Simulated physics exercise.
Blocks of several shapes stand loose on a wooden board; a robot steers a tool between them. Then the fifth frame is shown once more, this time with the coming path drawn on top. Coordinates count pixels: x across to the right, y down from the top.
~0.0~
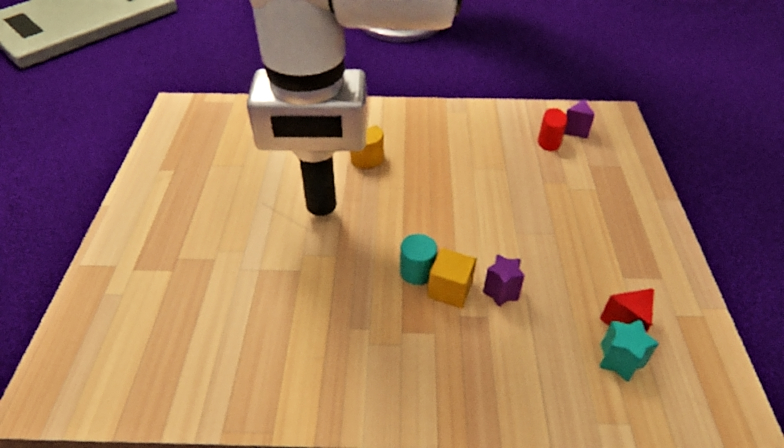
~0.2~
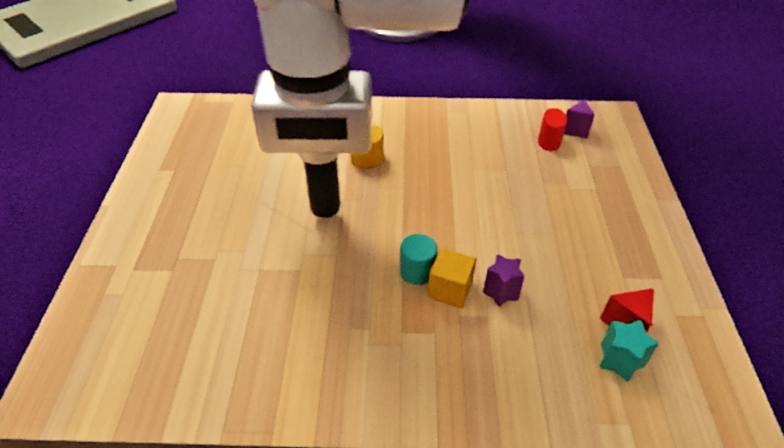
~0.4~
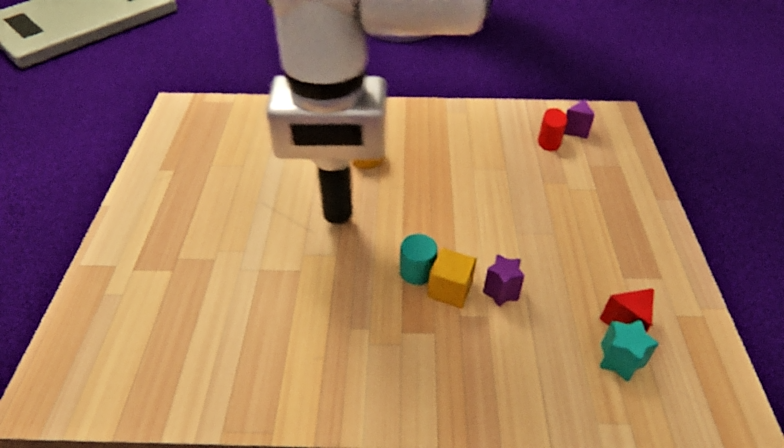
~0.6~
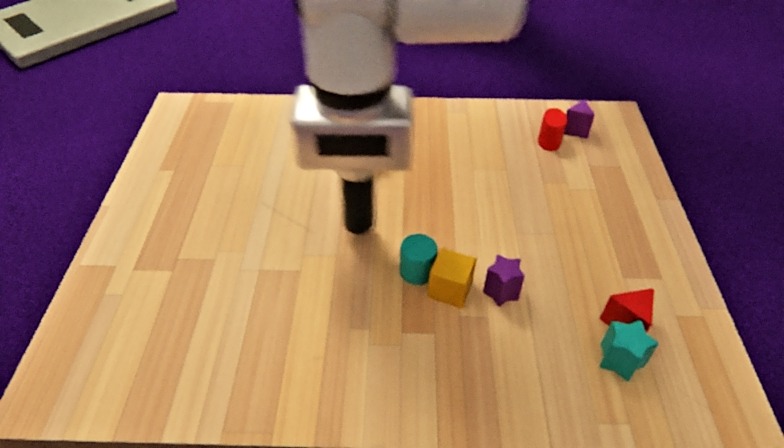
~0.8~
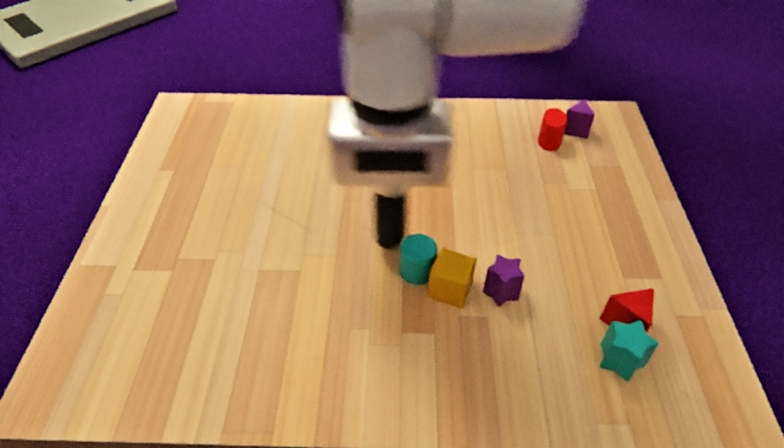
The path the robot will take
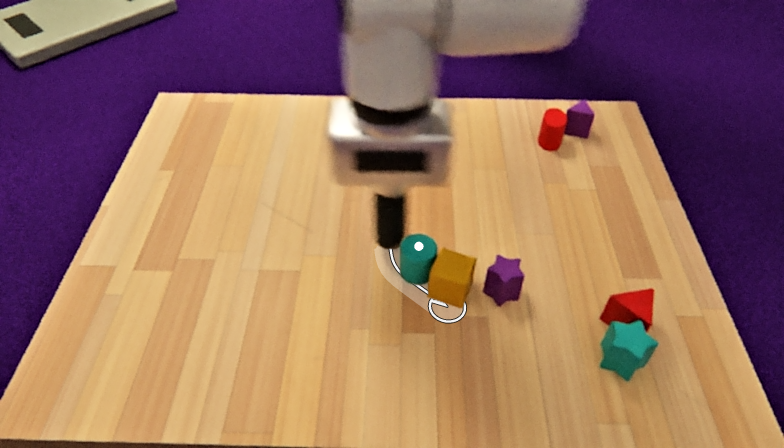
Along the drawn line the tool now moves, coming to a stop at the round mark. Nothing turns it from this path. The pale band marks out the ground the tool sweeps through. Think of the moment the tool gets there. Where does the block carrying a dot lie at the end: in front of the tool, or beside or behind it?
The block sits ahead of the tool.
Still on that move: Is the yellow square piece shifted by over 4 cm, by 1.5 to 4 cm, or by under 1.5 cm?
Answer: More than 4 cm.
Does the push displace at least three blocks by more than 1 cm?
I expect so.
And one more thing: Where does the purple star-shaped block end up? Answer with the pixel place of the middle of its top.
The top centre is at (545, 271).
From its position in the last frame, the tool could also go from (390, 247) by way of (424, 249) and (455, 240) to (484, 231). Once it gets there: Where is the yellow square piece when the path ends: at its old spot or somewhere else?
It is shoved along.
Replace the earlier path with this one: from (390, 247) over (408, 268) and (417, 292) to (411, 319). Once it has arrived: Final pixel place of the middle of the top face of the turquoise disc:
Around pixel (454, 290).
The line goes from (390, 247) via (399, 270) and (422, 289), ending at (447, 307); the dot is on the turquoise disc.
What follows on the original path. Halfway along, tool at (411, 271); turquoise disc at (445, 268); yellow square piece at (483, 279); purple star-shaped block at (523, 269), turned 20° anticlockwise.
At the end, tool at (449, 297); turquoise disc at (488, 293); yellow square piece at (529, 298), turned 15° anticlockwise; purple star-shaped block at (545, 271), turned 100° anticlockwise.
